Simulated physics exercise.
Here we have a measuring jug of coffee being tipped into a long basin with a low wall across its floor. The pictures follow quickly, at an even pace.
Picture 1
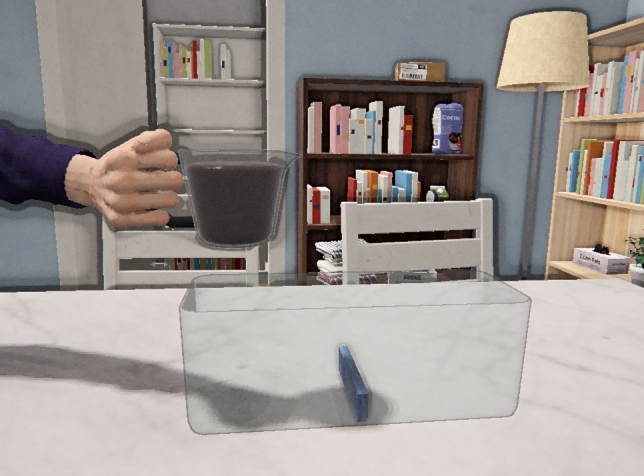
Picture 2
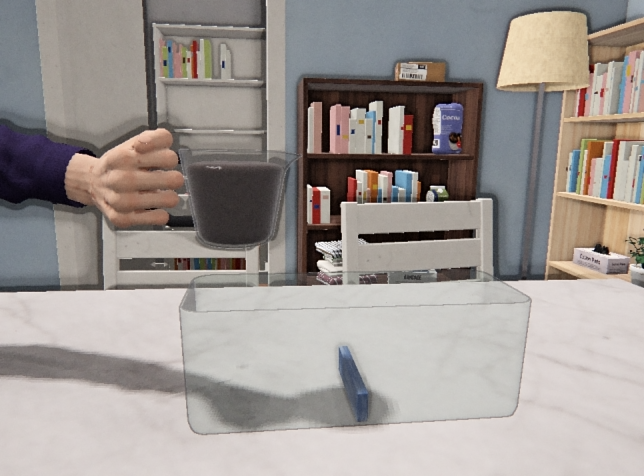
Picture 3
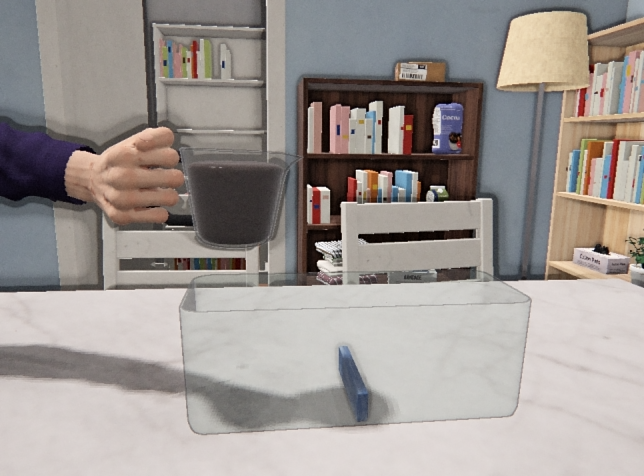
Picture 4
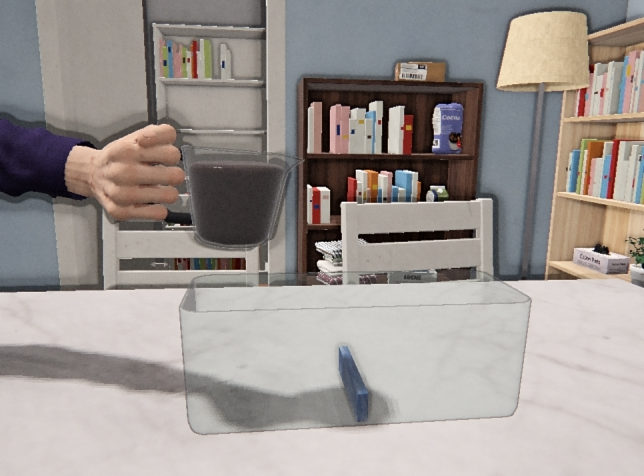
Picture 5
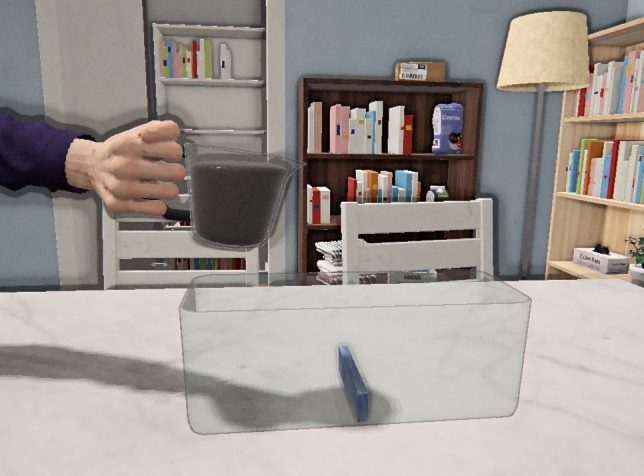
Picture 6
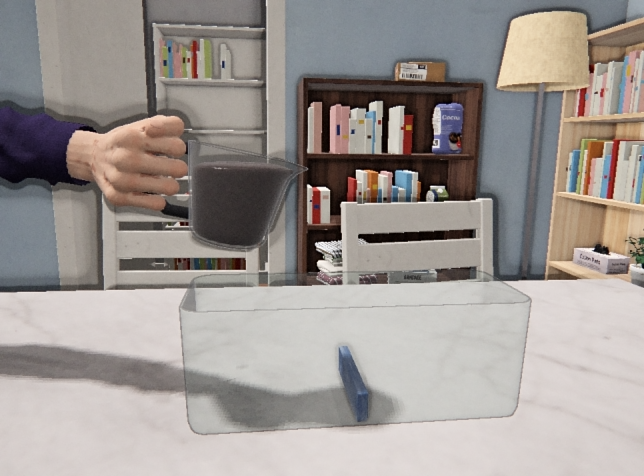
In a room with bookshelves and a lamp, a hand holds a measuring jug of dark liquid above a clear basin with a low blue wall on a marble table, then slowly tilts the jug slightly to the right.
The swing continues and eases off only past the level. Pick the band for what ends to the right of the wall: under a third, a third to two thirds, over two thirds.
The share right of the wall is between a third and two thirds.
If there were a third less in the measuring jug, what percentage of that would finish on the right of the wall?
It comes to 15 per cent or so.
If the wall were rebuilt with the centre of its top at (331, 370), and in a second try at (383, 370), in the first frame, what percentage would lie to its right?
In turn 75 and 10 in a hundred.
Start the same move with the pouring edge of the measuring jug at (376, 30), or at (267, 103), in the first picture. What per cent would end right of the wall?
Roughly 80 per cent, and 10 per cent.
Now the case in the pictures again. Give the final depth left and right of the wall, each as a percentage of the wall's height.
Left: 40 %. Right: 30 %.
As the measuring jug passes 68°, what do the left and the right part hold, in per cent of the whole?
Left: 5 %. Right: 10 %.
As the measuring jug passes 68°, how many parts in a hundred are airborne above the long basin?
Some 20 per cent.
A moment on, the measuring jug is tipped part way and 66 per cent is still to pour, 5 is left of the wall and 10 right of it.
Next, the measuring jug is tipped right over and 10 per cent is still to pour, 40 is left of the wall and 42 right of it.
Then the measuring jug is tipped right over and 0 per cent is still to pour, 56 is left of the wall and 44 right of it.
Later the measuring jug is tipped right over and 0 per cent is still to pour, 55 is left of the wall and 44 right of it.
At rest 55 per cent lies left of the wall, 44 right of it and 1 outside.
